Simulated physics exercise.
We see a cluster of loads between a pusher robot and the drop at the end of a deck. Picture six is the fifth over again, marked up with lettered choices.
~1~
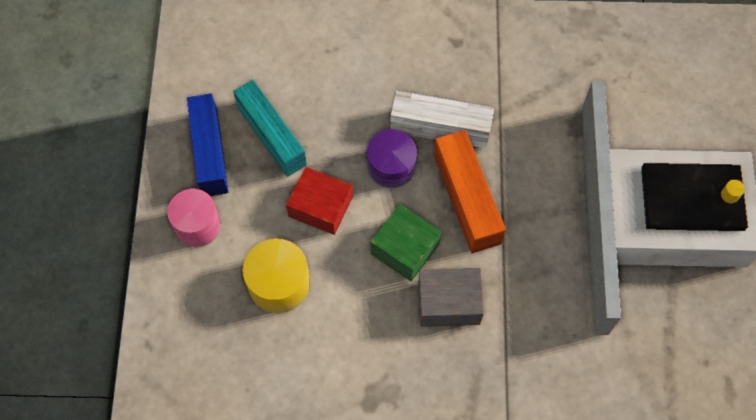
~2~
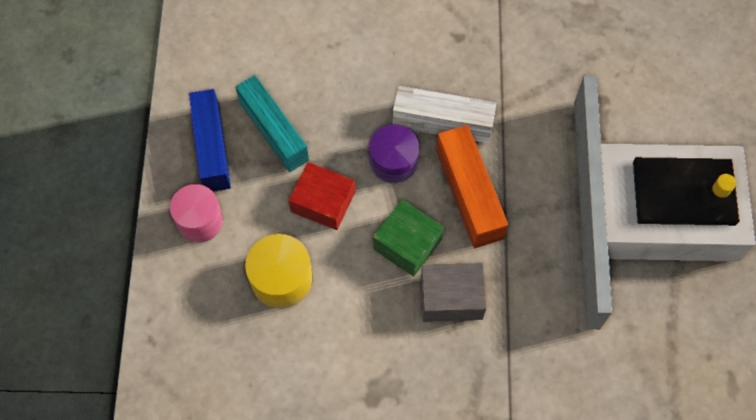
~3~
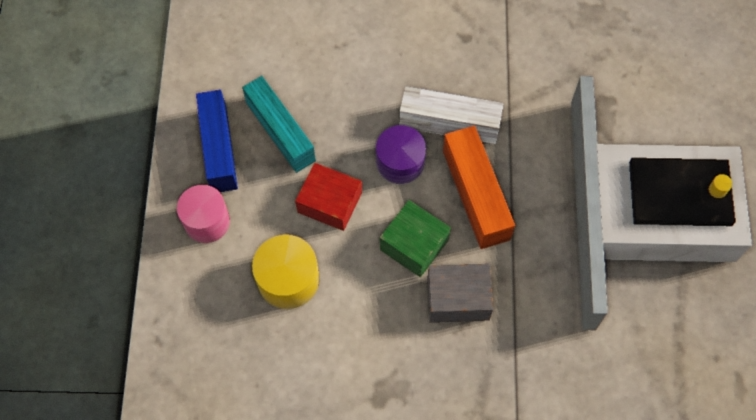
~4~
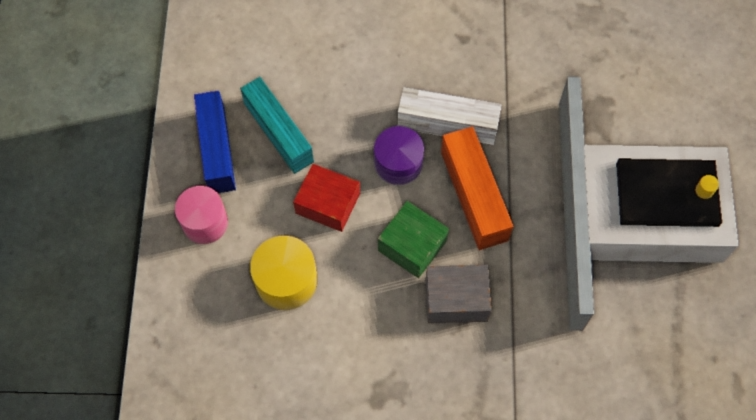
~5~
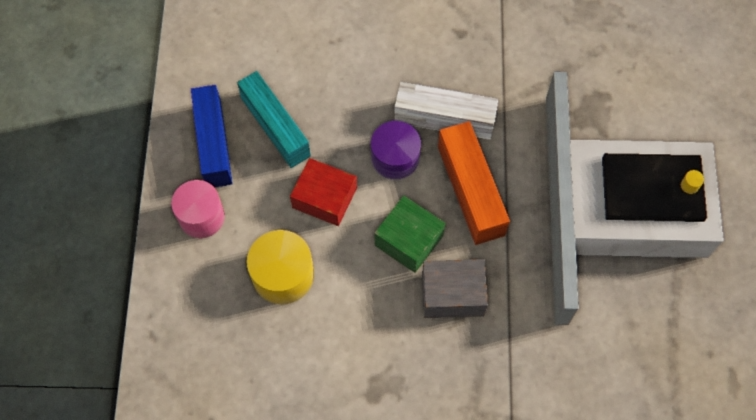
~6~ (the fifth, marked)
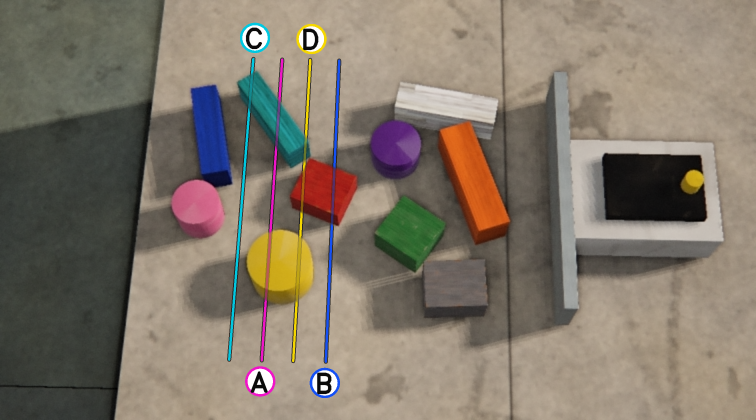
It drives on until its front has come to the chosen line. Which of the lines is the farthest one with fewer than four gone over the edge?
The farthest such stop is C.
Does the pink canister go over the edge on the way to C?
Yes.
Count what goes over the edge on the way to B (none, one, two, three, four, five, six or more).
In all, none.
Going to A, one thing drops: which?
The blue stick goes over.
On the copy, A at (273, 201); B at (333, 202); C at (242, 200); D at (302, 202).
On C. First, robot (528, 184); grey crate (408, 288); white stick (390, 115).
Then, robot (413, 181); blue stick (194, 135); turquoise stick (221, 112).
Finally, robot (322, 179); blue stick over the edge; pink canister over the edge; three fallen.
By contrast, A is within the limit but short; B is within the limit but short; D is within the limit but short.
